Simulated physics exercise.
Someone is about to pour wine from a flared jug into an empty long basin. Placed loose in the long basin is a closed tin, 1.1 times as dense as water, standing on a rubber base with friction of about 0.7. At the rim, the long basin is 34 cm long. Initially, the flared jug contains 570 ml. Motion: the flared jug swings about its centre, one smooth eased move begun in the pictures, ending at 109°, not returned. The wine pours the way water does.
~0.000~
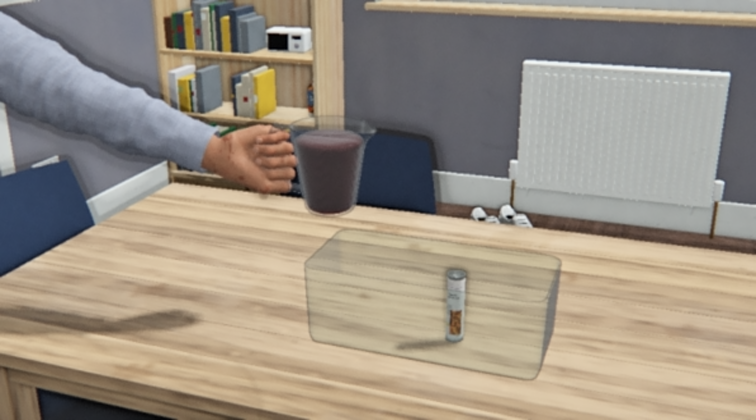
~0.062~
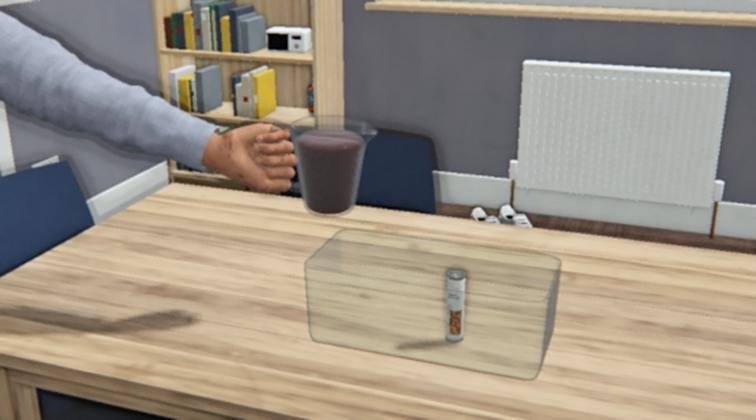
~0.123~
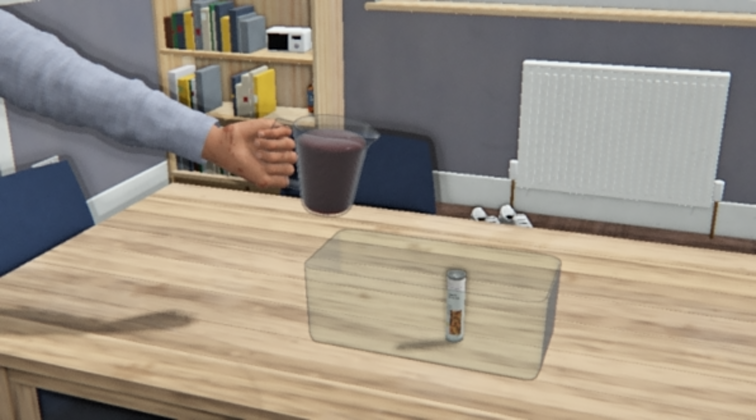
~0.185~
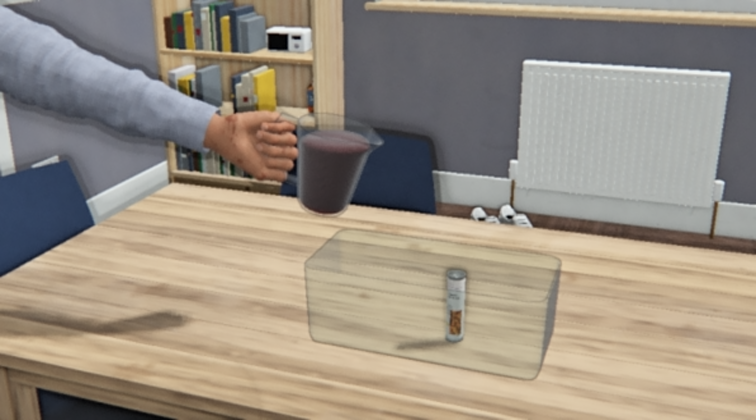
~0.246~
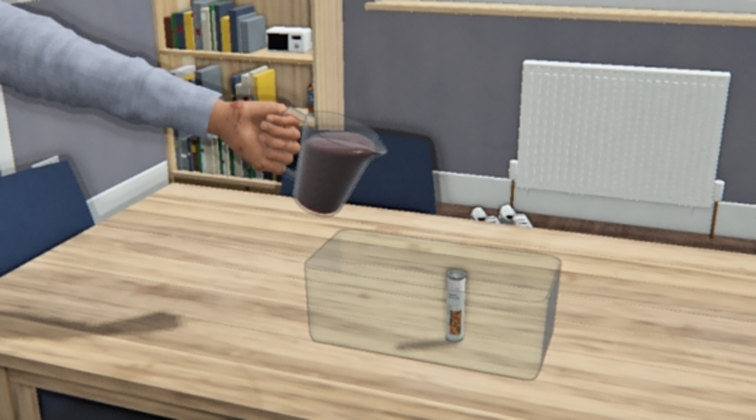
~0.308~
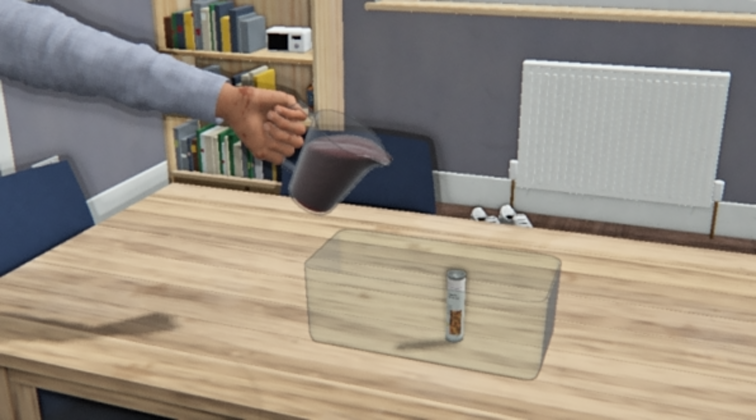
A flared jug of dark wine, held by a hand at the left, slowly tilted to the right above a wooden table, where a small closed tin stood inside a clear, long basin.
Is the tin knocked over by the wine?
No.
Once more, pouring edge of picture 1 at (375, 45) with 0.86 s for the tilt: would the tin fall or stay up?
After that, the tin overturns.
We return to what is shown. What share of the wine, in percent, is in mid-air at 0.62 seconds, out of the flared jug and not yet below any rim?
Some 22 per cent, I reckon.
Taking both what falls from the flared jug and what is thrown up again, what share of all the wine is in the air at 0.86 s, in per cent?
About 9 per cent.
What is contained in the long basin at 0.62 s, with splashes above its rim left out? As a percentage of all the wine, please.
Fraction in basin: Approx. 26%.
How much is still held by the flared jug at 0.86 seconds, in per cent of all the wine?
Around 8 in a hundred.
By 0.62 s the tilt is 90° and 53 per cent is still to pour; the tin stands where it began.
By 0.86 s the tilt is 109° and 8 per cent is still to pour; the tin stands where it began.
By 1.10 s the tilt is 109° and 0 per cent is still to pour; the tin stands where it began.
By 1.36 s the tilt is 109° and 0 per cent is still to pour; the tin stands where it began.
At rest the tin stands where it began.
